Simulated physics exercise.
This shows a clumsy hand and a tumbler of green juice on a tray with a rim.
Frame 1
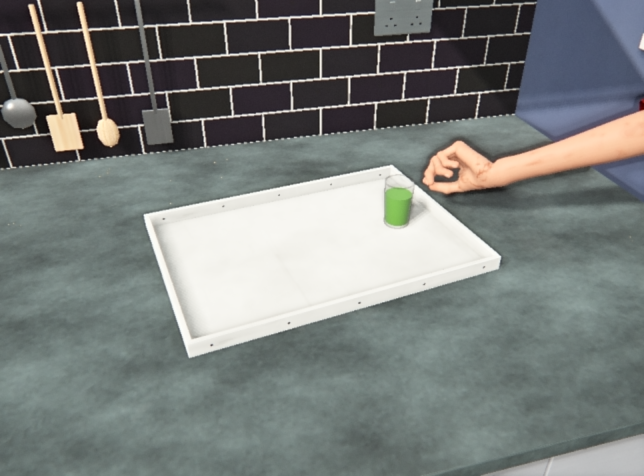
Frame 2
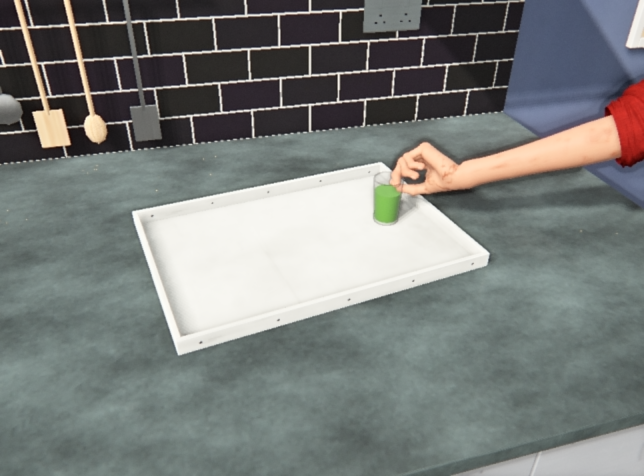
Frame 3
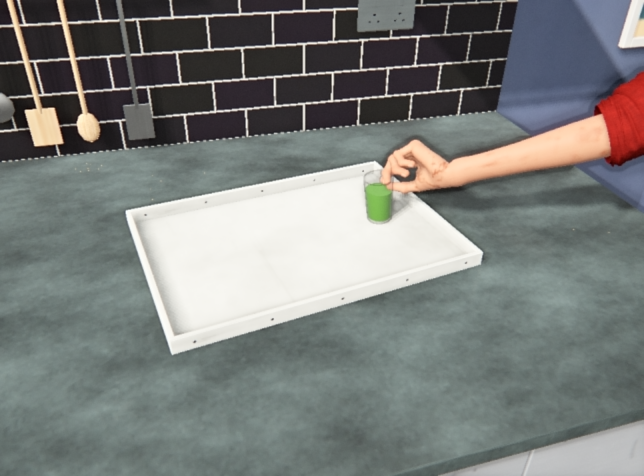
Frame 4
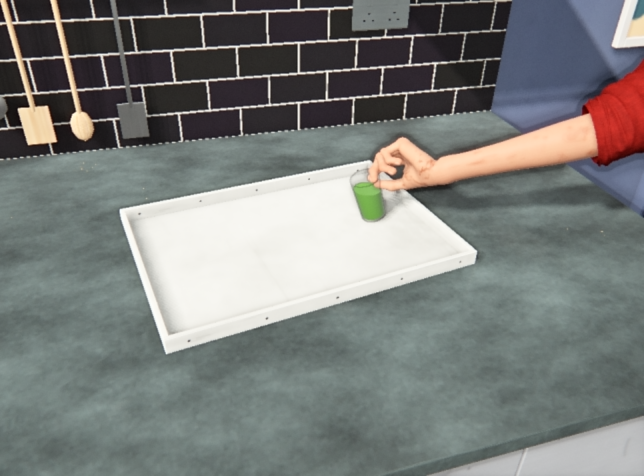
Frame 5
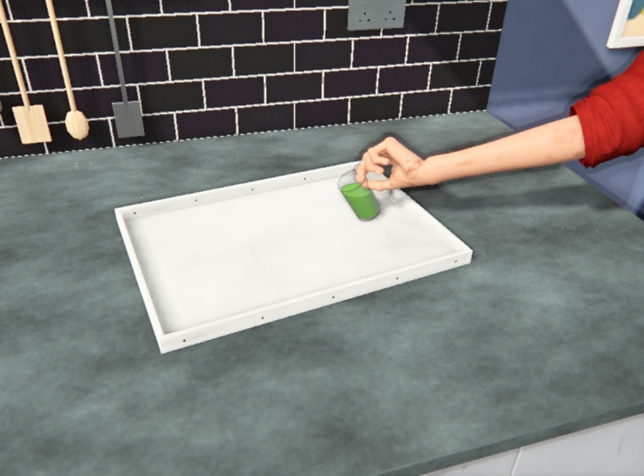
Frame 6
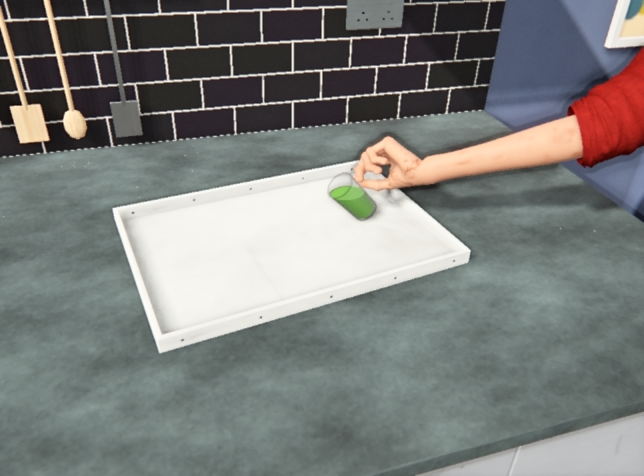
The clip shows a tumbler of green juice standing upright on a rimmed white tray as a red-sleeved arm reaches in from the right; the fingers press against its side, and the tumbler tips over steeply toward the left.
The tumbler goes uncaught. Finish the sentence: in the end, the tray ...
... holds all of it.
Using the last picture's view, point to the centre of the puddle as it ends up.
The centre ends up near (206, 256) in the last view.
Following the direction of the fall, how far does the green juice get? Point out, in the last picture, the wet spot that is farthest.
Spill tip approx. (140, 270).
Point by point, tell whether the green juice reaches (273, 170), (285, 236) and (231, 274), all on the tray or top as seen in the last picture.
Taking them in order, I'd say safe, covered and covered.
A moment on, the tumbler lies in the tray; the puddle covers about as much as a plate; the rim holds it.
Further on, the puddle covers about as much as a tray; the rim holds it.
When it is over, the puddle covers about as much as a tray; the rim holds it.
